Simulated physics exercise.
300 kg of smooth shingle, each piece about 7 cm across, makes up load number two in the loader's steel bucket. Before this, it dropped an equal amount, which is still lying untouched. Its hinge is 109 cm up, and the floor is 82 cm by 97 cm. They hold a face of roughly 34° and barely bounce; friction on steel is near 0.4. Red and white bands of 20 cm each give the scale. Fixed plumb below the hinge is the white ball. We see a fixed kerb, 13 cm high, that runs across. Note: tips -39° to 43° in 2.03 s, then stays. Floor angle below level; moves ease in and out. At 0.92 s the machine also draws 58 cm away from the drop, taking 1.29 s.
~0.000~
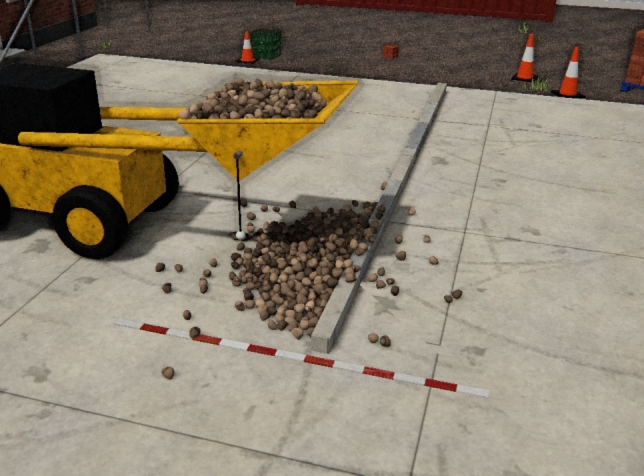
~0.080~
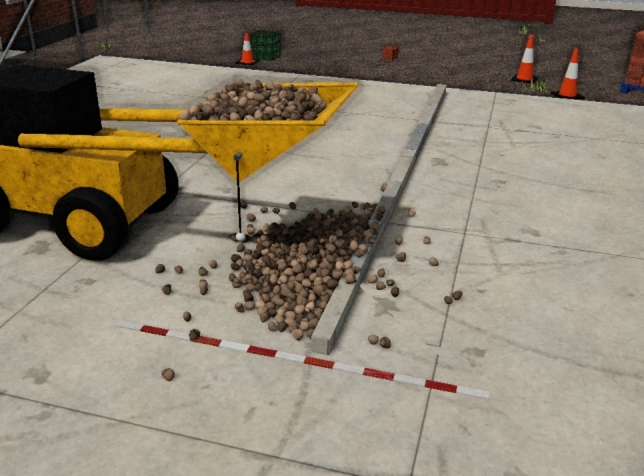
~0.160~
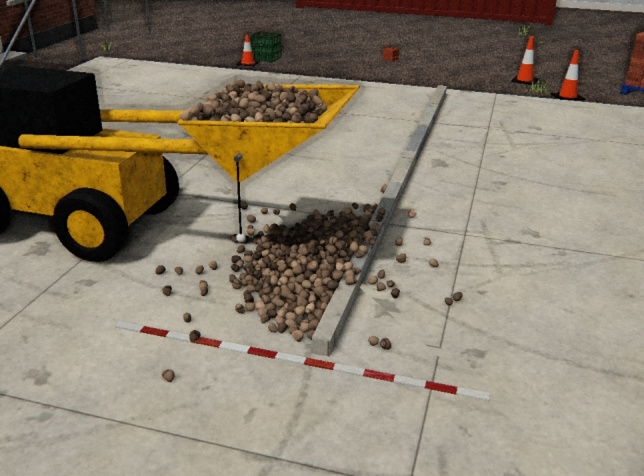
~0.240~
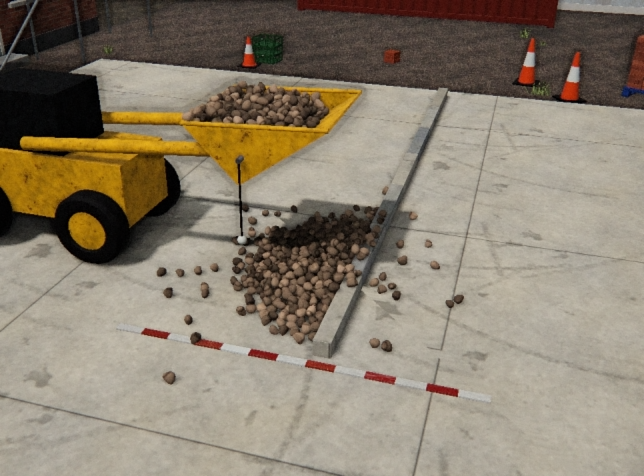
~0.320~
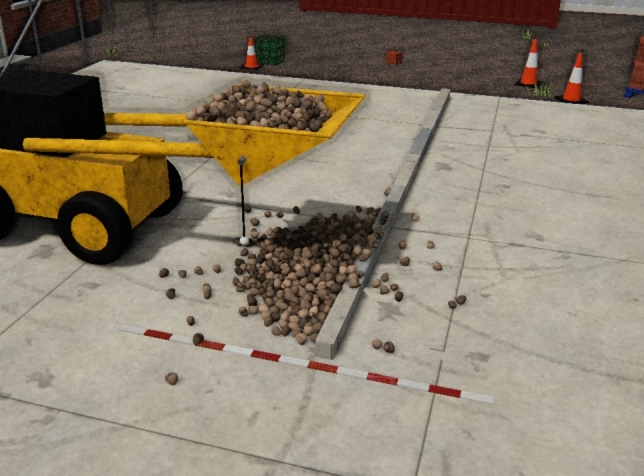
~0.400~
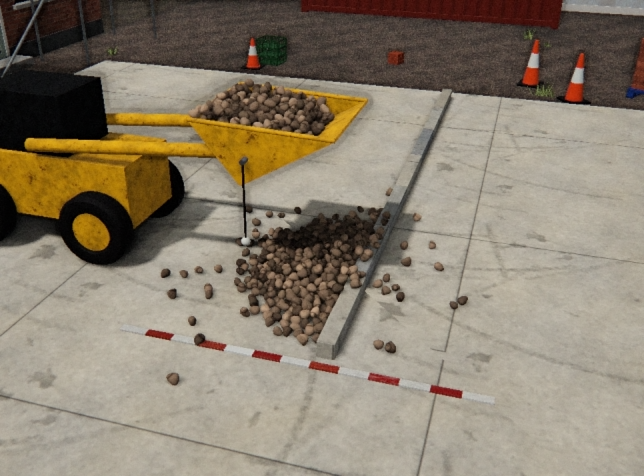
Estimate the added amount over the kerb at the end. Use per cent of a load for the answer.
Roughly 7 per cent of a load.
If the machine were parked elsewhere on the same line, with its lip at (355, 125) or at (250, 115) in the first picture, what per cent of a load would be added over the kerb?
25 % and 0 %.
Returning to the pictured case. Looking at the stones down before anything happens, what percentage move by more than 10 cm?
Near 15 per cent, I reckon.
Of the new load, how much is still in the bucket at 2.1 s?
Close to 5 in a hundred is still held.
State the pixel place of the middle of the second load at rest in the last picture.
Roughly at pixel (298, 249).
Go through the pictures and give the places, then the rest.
Lip at (325, 121), floor tilted -39°, highest stones at (271, 91). The earlier load is highest near (323, 243), 24 cm above ground level, 98 % on this side of the kerb, 3 % over the kerb, in the first picture.
The bucket is at -39°, its lip at (325, 123); the top of the load is at (265, 92); the stones move at 0.0 m/s on average, in the second picture.
Lip at (326, 126), floor tilted -38°, highest stones at (266, 93); the stones move at 0.1 m/s on average, in the third picture.
Lip at (328, 131), floor tilted -36°, highest stones at (264, 94); the stones move at 0.1 m/s on average, in the fourth picture.
Lip at (332, 136), floor tilted -34°, highest stones at (251, 93); the stones move at 0.1 m/s on average, in the fifth picture.
Lip at (335, 141), floor tilted -31°, highest stones at (250, 91); the stones move at 0.2 m/s on average, in the sixth picture.
After 1.5 s the floor is at 30°; in per cent of one load, 71 in the bucket, 127 on this side of the kerb, 3 over the kerb; the foremost stones are at (422, 293).
After 2.1 s the floor is at 43°; in per cent of one load, 3 in the bucket, 190 on this side of the kerb, 8 over the kerb; the foremost stones are at (447, 290).
After 2.7 s the floor is at 43°; in per cent of one load, 0 in the bucket, 192 on this side of the kerb, 9 over the kerb; the foremost stones are at (460, 298).
After 5.2 s the floor is at 43°; in per cent of one load, 0 in the bucket, 192 on this side of the kerb, 9 over the kerb; the foremost stones are at (460, 298). Net gain over the kerb, 7.
